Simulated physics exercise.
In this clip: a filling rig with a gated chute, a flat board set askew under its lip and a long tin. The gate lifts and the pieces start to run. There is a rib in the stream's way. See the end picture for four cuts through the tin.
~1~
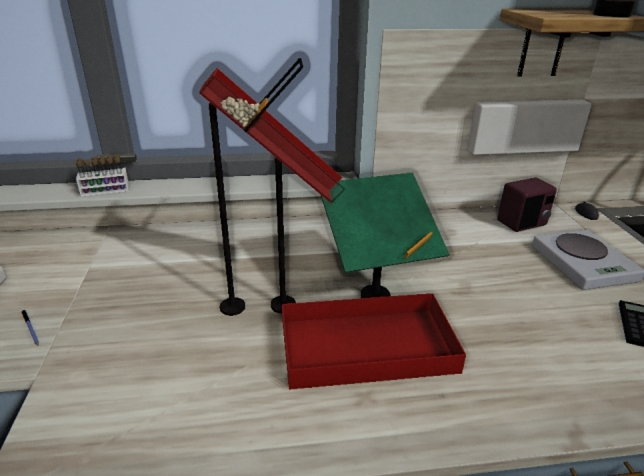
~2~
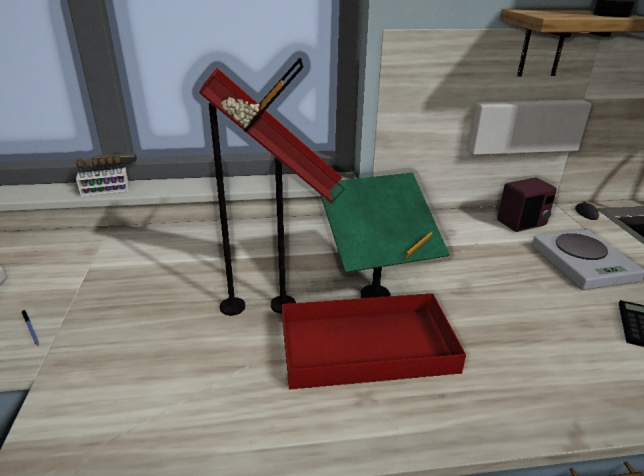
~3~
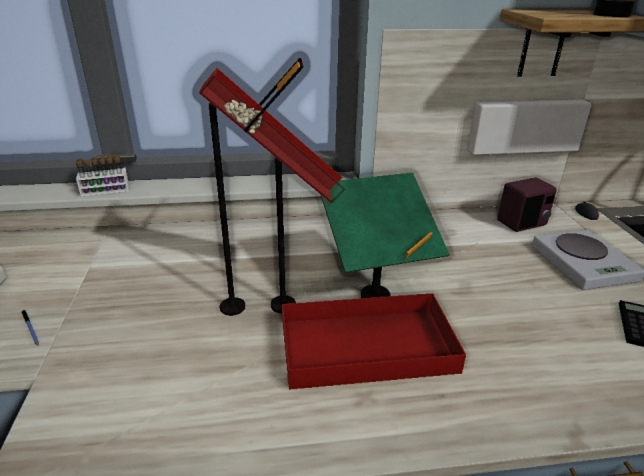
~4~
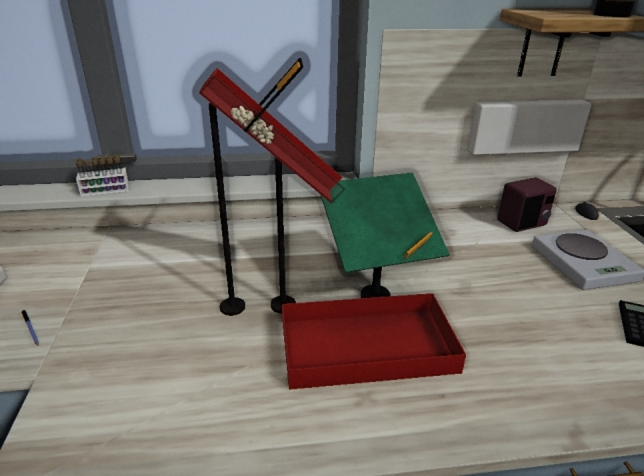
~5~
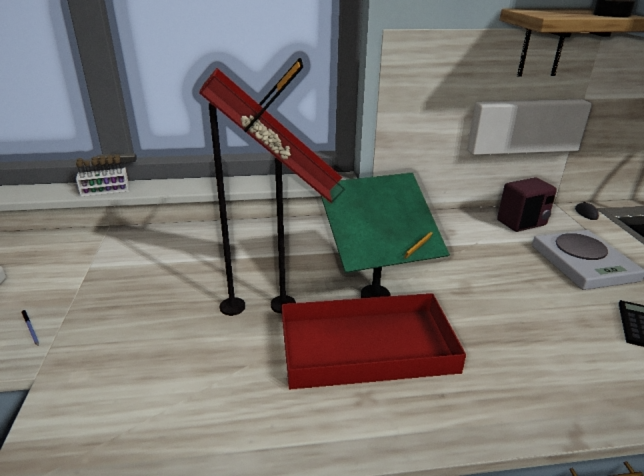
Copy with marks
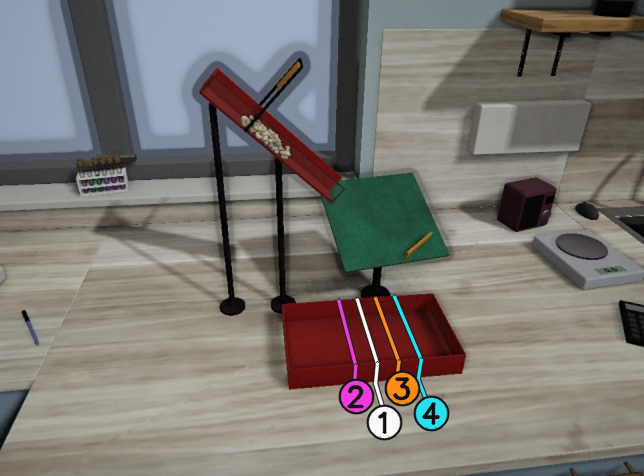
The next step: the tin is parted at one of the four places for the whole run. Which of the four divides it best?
4.
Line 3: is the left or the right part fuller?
More lands on the right.
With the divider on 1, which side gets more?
Right.
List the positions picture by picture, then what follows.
Load behind the gate near (243, 109), white beans; lip of the chute near (330, 197), sloping fairly steeply, in the first picture.
Middle of the board near (382, 218), tilted gently; middle of its low edge near (399, 263); of its high edge near (366, 177), in the second picture.
Front corners of the tin near (289, 370) and (466, 355), empty; front of the load near (258, 125), in the third picture.
Middle of the load near (258, 122); its front near (269, 141), close to a quarter of the way to the lip; rib from (432, 232) to (408, 253), in the fourth picture.
Middle of the load near (268, 135); its front near (286, 157), close to half of the way to the lip, in the fifth picture.
On the marked copy, line 1 crosses the front rim at (377, 362); line 2 crosses the front rim at (355, 364); line 3 crosses the front rim at (398, 361); line 4 crosses the front rim at (420, 359).
With 1, of what is caught, none at all on the left of the divider, the whole lot on the right.
With 2, of what is caught, none at all on the left of the divider, the whole lot on the right.
With 3, of what is caught, a small share on the left of the divider, all but a few on the right.
With 4, of what is caught, close to half on the left of the divider, close to half on the right.
